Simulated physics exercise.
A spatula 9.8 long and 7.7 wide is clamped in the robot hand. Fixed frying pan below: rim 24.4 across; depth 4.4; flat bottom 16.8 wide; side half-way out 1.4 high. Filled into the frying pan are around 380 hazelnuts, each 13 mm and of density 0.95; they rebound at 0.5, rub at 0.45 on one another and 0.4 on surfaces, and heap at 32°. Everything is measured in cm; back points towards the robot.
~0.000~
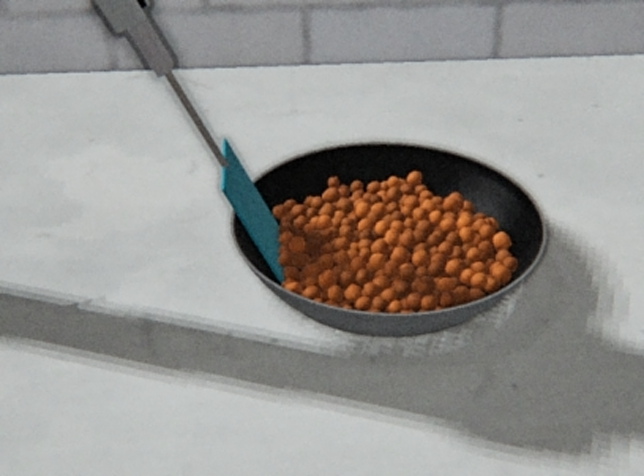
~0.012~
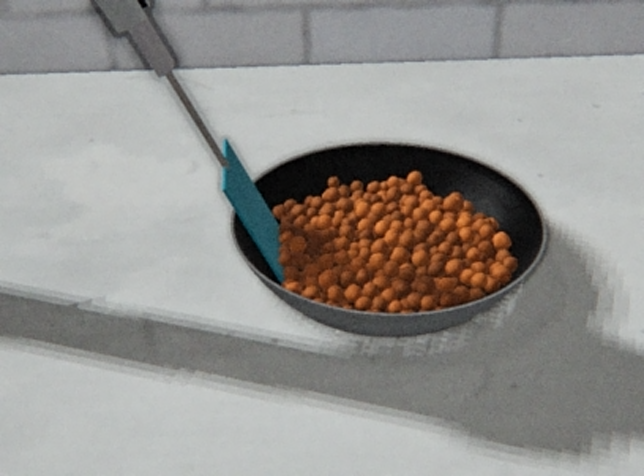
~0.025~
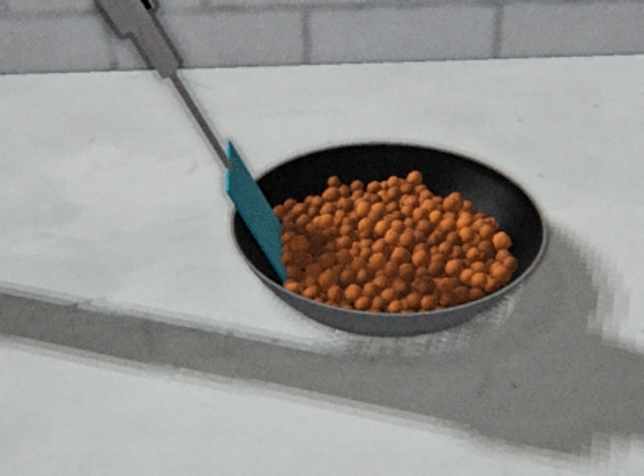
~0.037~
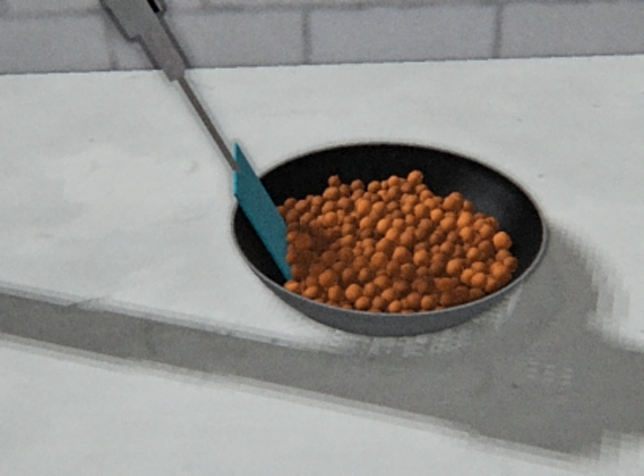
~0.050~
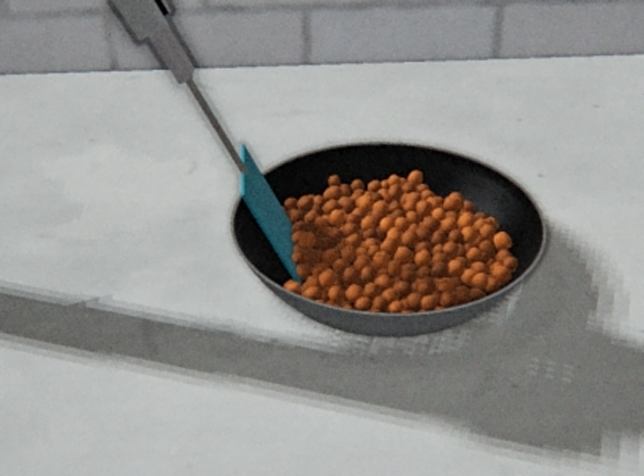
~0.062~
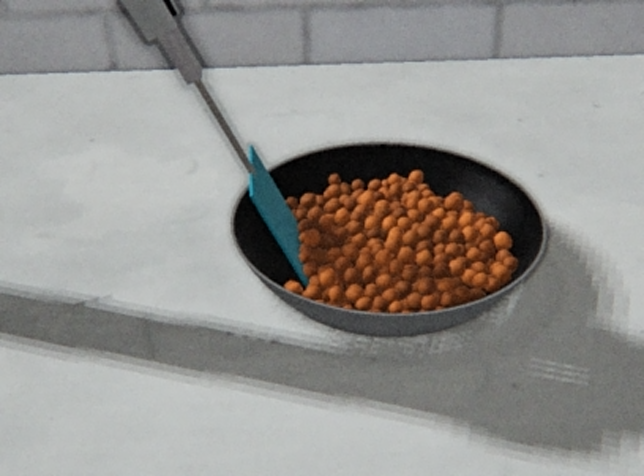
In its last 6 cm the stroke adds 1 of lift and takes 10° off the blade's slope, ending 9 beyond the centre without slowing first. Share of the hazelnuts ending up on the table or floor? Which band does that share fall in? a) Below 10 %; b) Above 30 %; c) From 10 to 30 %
The answer is c.
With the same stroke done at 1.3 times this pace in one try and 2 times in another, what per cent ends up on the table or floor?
25 and 40 %.
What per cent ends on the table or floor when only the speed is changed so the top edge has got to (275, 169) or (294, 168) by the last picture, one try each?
I'd estimate some 40 and 40 in a hundred.
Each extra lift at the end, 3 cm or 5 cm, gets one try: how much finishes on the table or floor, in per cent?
Result: Approx. 25 % and 20 %, one try each.
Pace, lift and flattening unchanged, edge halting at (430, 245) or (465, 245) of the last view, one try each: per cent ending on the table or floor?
Close to 0 and close to 5 per cent, respectively.
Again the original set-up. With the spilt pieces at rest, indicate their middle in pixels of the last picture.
In the last view, it's around (611, 245).
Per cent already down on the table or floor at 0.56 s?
I'd say close to 20 in a hundred.
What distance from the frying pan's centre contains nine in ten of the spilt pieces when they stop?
Around 30 centimetres.
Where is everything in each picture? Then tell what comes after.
The first frame shows spatula top edge at (224, 163), sloping 65°; upper third of the load around (386, 237), from x 280 to 510, top at y 180; 384 in the frying pan.
The second frame shows spatula top edge at (224, 163), sloping 65°; upper third of the load around (386, 237), from x 280 to 510, top at y 180.
The third frame shows spatula top edge at (228, 164), sloping 65°; upper third of the load around (384, 236), from x 280 to 510, top at y 180.
The fourth frame shows spatula top edge at (235, 167), sloping 65°; upper third of the load around (387, 237), from x 280 to 510, top at y 180.
The fifth frame shows spatula top edge at (243, 169), sloping 65°; upper third of the load around (394, 236), from x 280 to 510, top at y 180.
The sixth frame shows spatula top edge at (251, 169), sloping 65°; upper third of the load around (395, 235), from x 280 to 510, top at y 180; 384 in the frying pan.
After 0.18 s, sloping 65°, highest piece 5 above the table; 384 in the frying pan.
After 0.30 s, sloping 61°, highest piece 6 above the table; 384 in the frying pan.
After 0.56 s, sloping 55°, highest piece 6 above the table; 309 in the frying pan, 69 on the table or floor, 6 on the blade or in flight.
After 1.61 s, sloping 55°, highest piece 6 above the table; 307 in the frying pan, 77 on the table or floor.
At rest, 307 in the frying pan, 77 on the table or floor. That is 20 % on the table or floor.
